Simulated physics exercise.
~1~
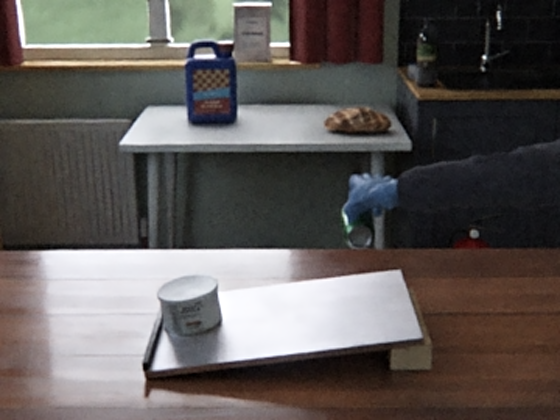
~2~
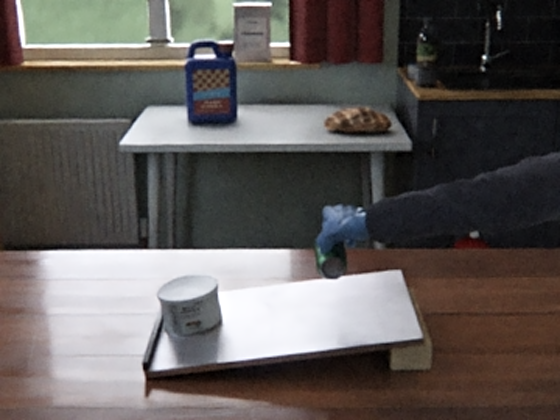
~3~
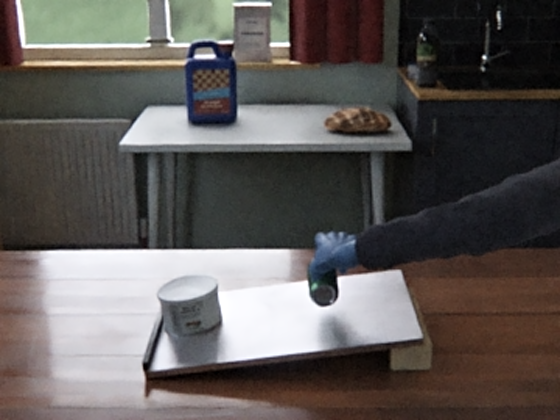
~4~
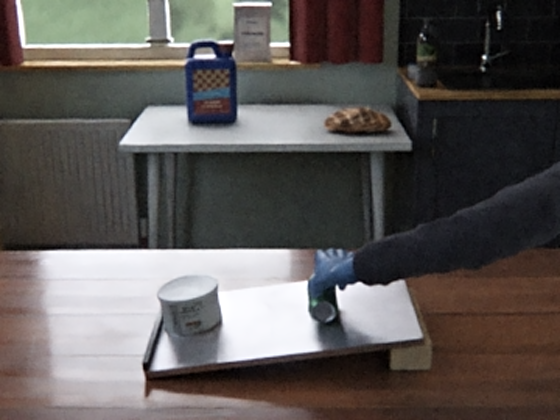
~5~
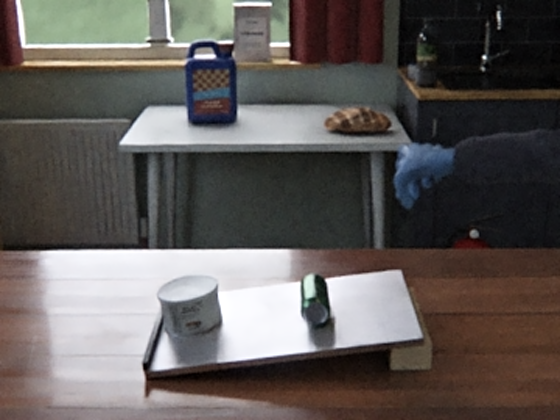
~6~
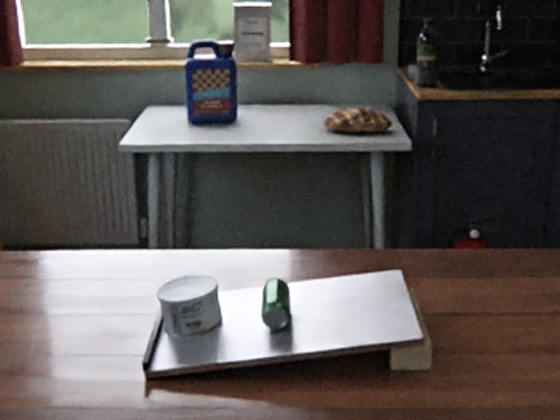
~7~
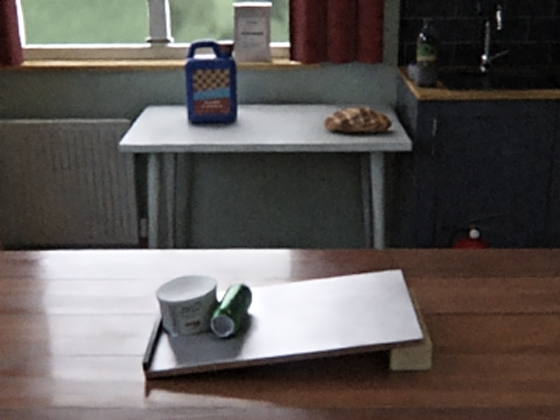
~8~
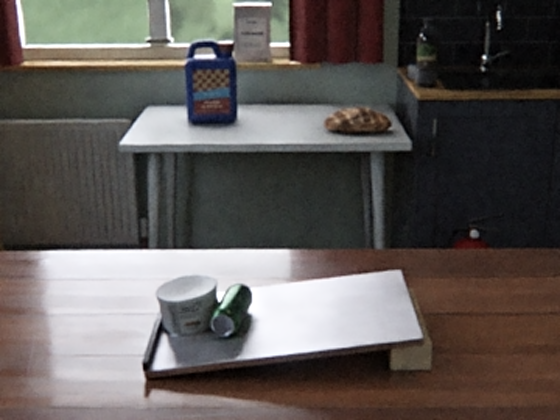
A blue-gloved hand laid a green can on its side on a sloping board propped up on a table, then let go and drew back. The can rolled left down the slope and came to rest against a white tub, which stayed put.
